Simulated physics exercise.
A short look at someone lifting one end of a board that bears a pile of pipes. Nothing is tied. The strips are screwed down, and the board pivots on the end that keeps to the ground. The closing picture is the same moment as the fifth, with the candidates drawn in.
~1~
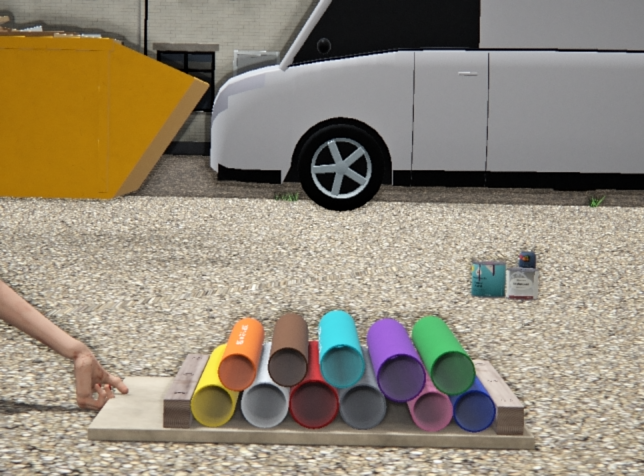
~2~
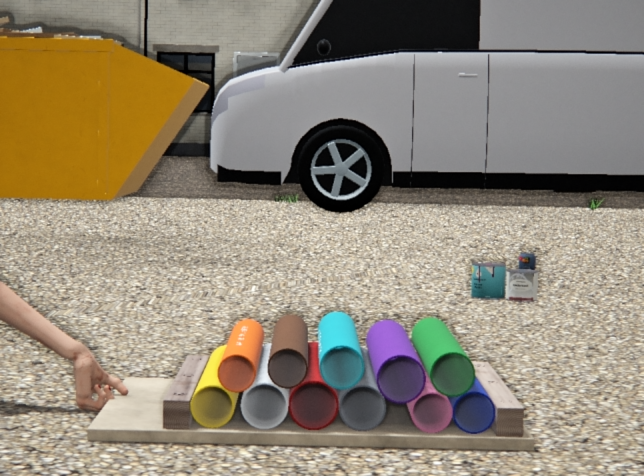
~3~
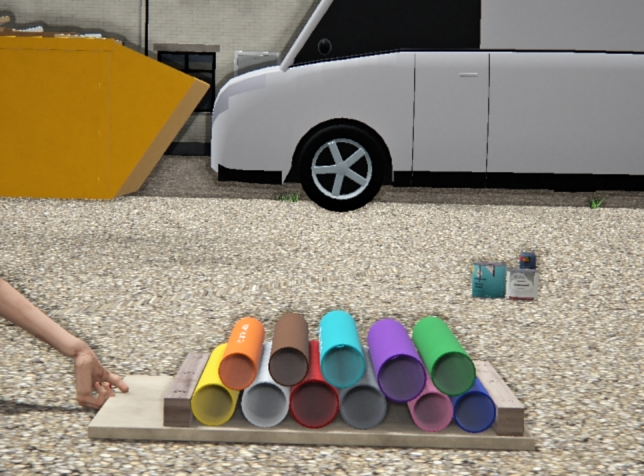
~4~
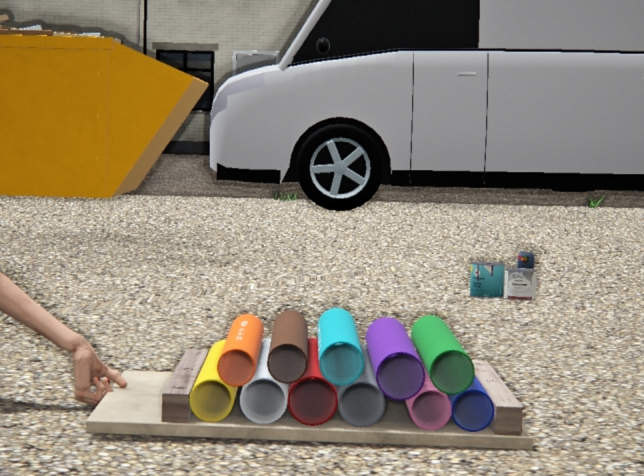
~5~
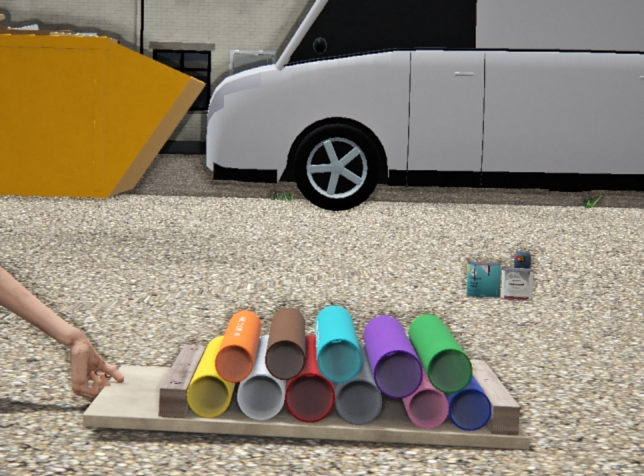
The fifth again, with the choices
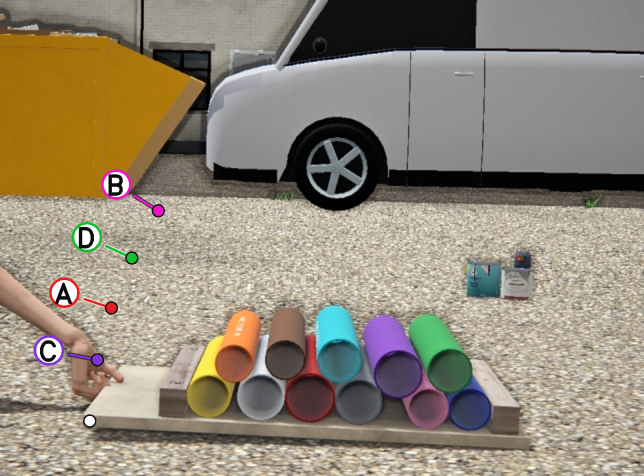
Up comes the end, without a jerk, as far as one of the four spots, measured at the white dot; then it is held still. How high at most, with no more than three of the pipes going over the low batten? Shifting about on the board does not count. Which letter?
Lift it to B and no more.
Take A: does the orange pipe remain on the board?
Yes.
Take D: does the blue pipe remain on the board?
Yes, with D.
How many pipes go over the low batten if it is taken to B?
The count is three.
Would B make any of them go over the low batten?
At B: Yes.
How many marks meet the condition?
The number is four.
On the marked copy, A at (112, 308); B at (158, 211); C at (97, 360); D at (132, 258); the white dot at (90, 421).
Taking B. A third of the way, board at 18°.
Two thirds of the way, board at 31°.
When it is over, board at 31°, three over the low batten (turquoise, purple, green).
As for the rest, A two over the low batten (purple, green); C none over the low batten; D two over the low batten (purple, green).
